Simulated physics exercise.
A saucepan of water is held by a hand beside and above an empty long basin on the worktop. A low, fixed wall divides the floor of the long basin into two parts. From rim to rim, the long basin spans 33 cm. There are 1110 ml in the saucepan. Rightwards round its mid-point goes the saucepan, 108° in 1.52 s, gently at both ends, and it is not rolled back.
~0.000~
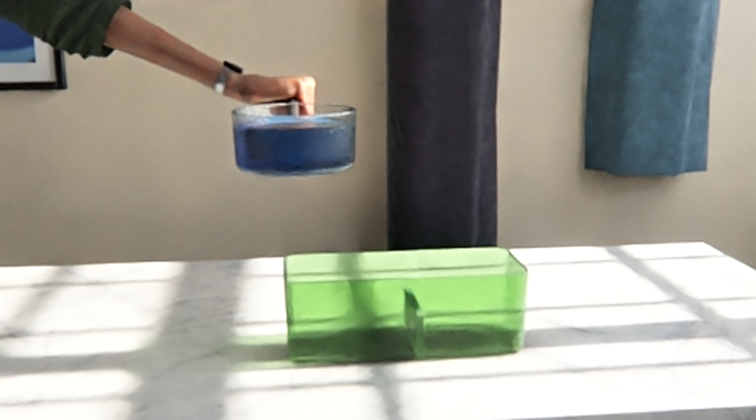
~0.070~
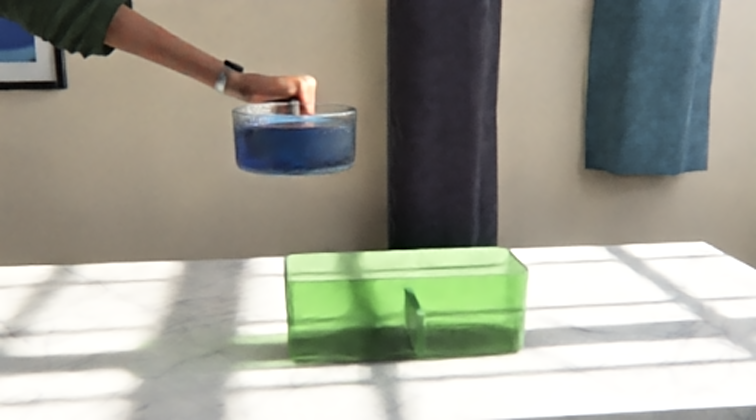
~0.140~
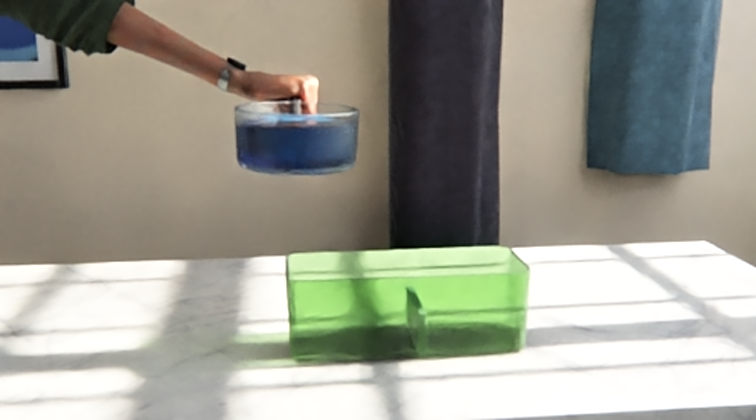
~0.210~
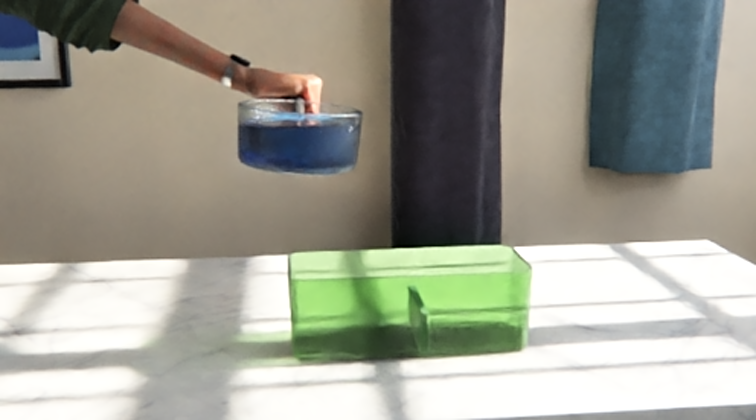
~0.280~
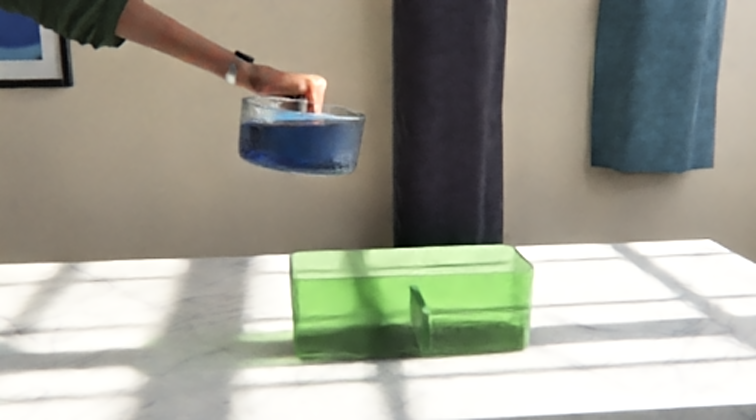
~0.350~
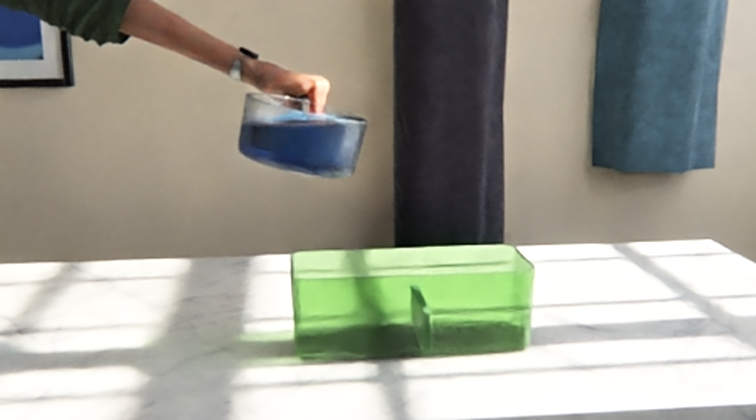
The clip shows a hand holding a clear round container of blue liquid above an empty green long basin on a white worktop; the container stays nearly level at first, then leans slightly to the right.
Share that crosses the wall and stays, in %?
48 %.
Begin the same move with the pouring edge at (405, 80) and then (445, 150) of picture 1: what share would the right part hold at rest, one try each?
90 per cent first, 85 per cent second.
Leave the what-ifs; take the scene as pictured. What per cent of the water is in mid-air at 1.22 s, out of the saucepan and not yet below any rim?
Some 10 per cent.
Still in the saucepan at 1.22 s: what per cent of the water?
Around 9 in a hundred.
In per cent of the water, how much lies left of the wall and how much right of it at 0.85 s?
About 6 % left, 10 % right.
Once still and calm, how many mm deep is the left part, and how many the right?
Depths at rest: Left around 26 mm, right around 30 mm.
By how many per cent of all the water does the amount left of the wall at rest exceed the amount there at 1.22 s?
I'd put it near 16 percent.
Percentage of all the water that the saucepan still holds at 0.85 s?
Close to 50 percent of the liquid remains at that time.
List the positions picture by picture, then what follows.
In the first frame, it leans 0°; its right rim is at (355, 110); the water meets the walls at (236, 124) and (353, 122); the long basin's rim runs from (284, 270) to (518, 262); the wall's top is at (414, 302).
In the second frame, it leans 1°; its right rim is at (355, 110); the water meets the walls at (236, 124) and (353, 121).
In the third frame, it leans 2°; its right rim is at (358, 111); the water meets the walls at (238, 123) and (355, 121).
In the fourth frame, it leans 5°; its right rim is at (361, 113); the water meets the walls at (241, 121) and (358, 121).
In the fifth frame, it leans 9°; its right rim is at (364, 117); the water meets the walls at (243, 121) and (361, 121).
In the sixth frame, it leans 14°; its right rim is at (366, 122); the water meets the walls at (245, 122) and (363, 120).
Then, 0.85 s in, the tilt is 64° and 50 per cent is still to pour, 6 is left of the wall and 11 right of it.
Then, 1.22 s in, the tilt is 98° and 9 per cent is still to pour, 35 is left of the wall and 47 right of it.
Then, 1.60 s in, the tilt is 108° and 0 per cent is still to pour, 51 is left of the wall and 48 right of it.
Then, 2.02 s in, the tilt is 108° and 0 per cent is still to pour, 51 is left of the wall and 48 right of it.
Finally, 51 per cent lies left of the wall, 48 right of it and 1 outside.
